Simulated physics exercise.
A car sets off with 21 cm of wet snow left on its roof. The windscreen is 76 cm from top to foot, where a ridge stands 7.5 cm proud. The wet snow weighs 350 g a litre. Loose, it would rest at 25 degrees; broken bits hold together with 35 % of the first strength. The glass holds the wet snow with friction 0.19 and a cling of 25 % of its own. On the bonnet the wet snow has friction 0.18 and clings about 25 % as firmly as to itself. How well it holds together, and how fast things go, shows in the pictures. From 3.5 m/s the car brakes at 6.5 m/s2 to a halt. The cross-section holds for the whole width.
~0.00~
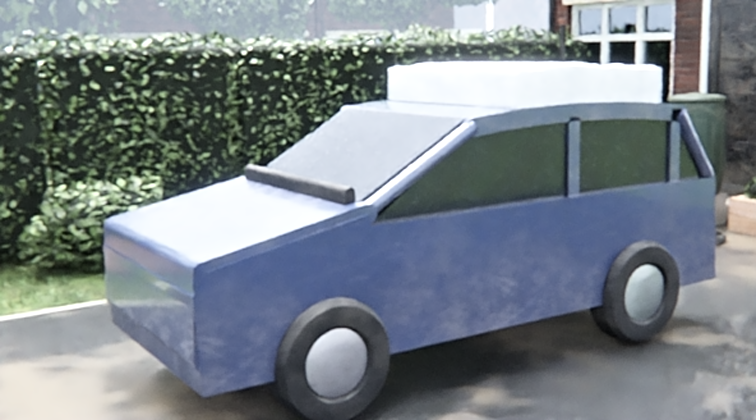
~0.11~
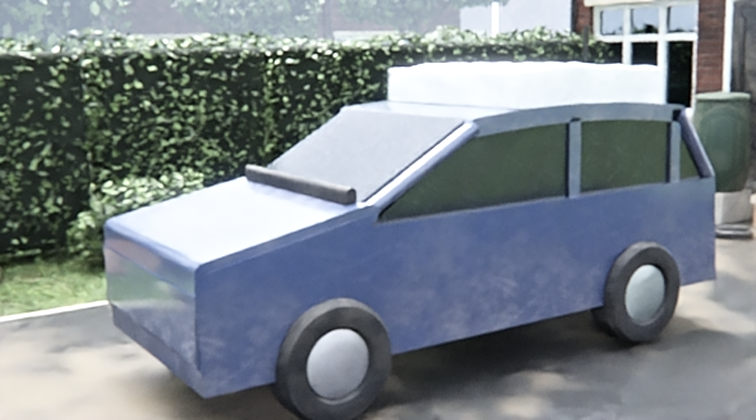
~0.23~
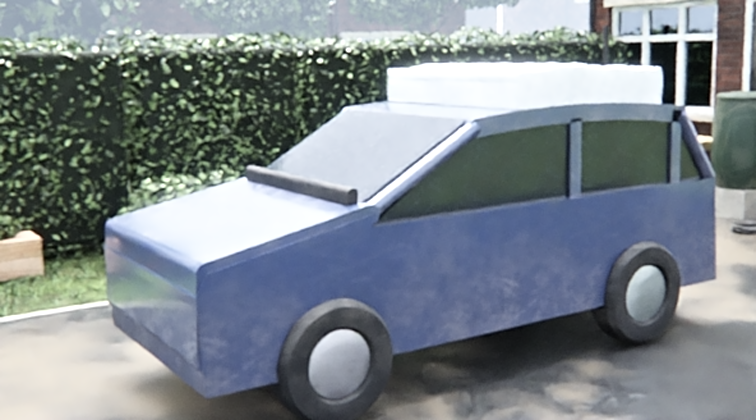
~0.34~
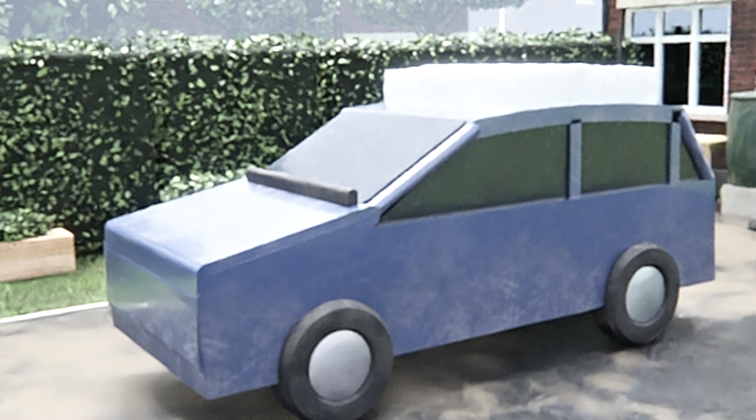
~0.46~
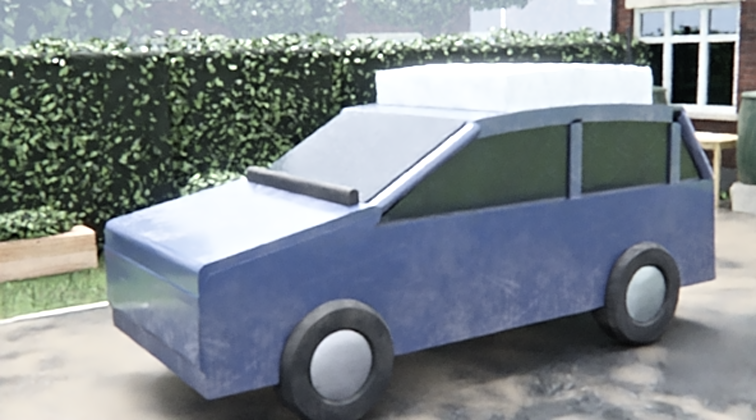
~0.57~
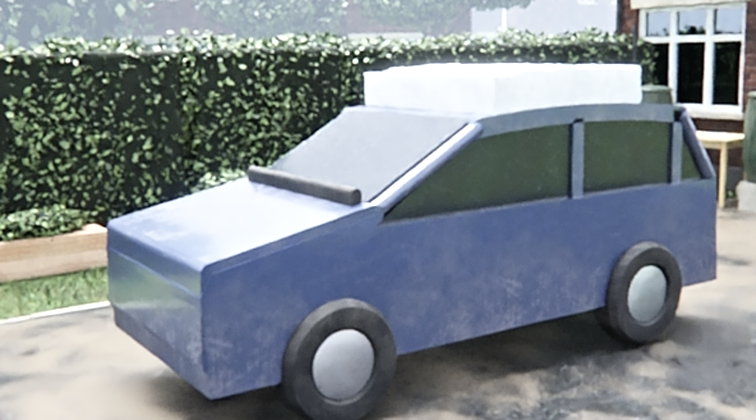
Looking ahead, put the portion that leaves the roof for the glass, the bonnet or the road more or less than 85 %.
The portion that leaves the roof for the glass, the bonnet or the road is less than 85 %.
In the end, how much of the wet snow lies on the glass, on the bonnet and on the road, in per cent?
Roughly 22 % on the glass, 14 % on the bonnet, 6 % on the road.
After 0.89 s, 77 % of the snow is on the roof, 23 % on the glass, none on the bonnet and none has gone off the nose.
After 1.27 s, 59 % of the snow is on the roof, 32 % on the glass, 9 % on the bonnet and none has gone off the nose.
After 1.66 s, 59 % of the snow is on the roof, 22 % on the glass, 19 % on the bonnet and none has gone off the nose.
After 2.04 s, 59 % of the snow is on the roof, 22 % on the glass, 13 % on the bonnet and 6 % has gone off the nose.
After 2.60 s, 59 % of the snow is on the roof, 22 % on the glass, 13 % on the bonnet and 6 % has gone off the nose.
